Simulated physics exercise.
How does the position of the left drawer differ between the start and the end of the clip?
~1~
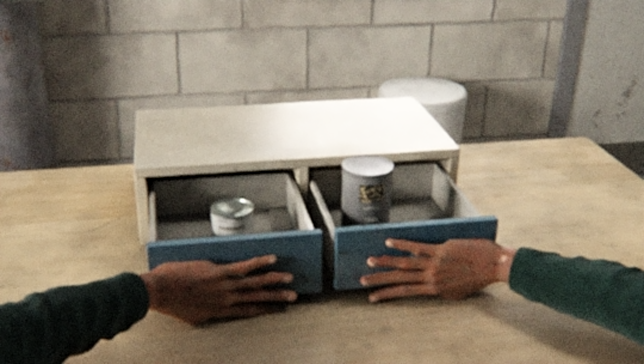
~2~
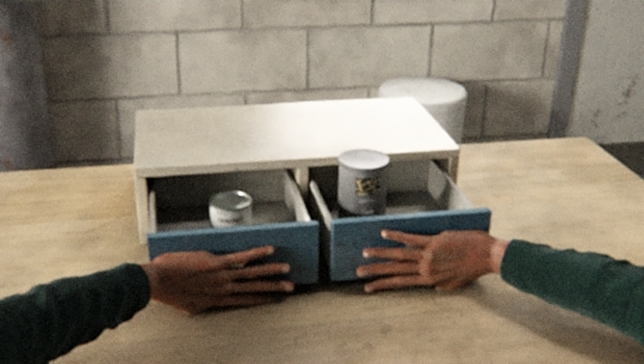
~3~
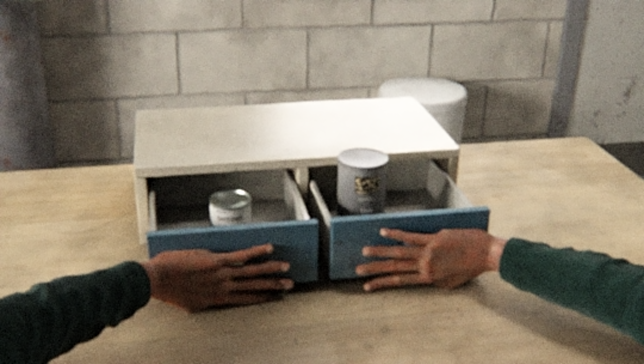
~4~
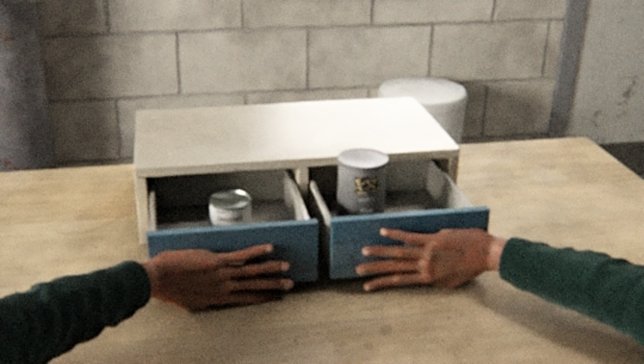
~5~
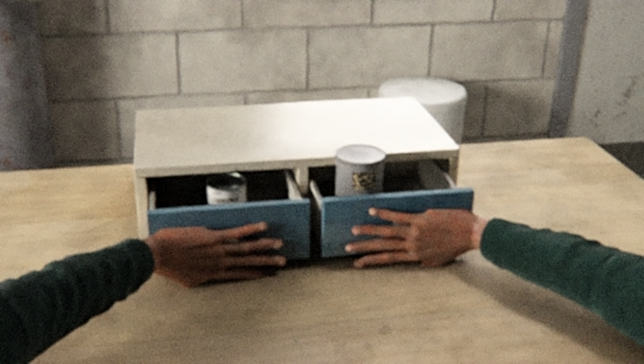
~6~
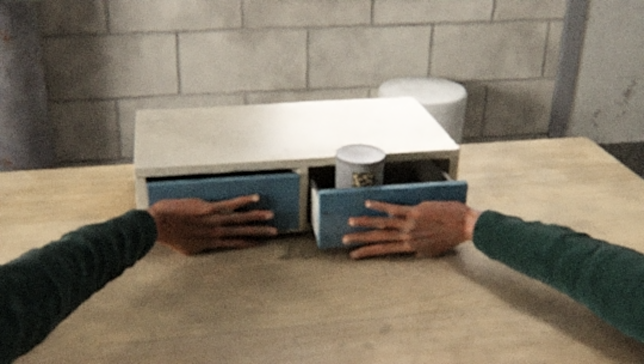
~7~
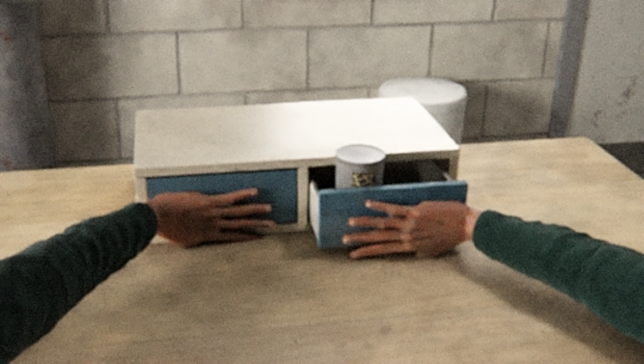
At the start the left drawer is pulled out toward the viewer with the small tin visible inside. By the end it has been pushed back into the chest and is closed.
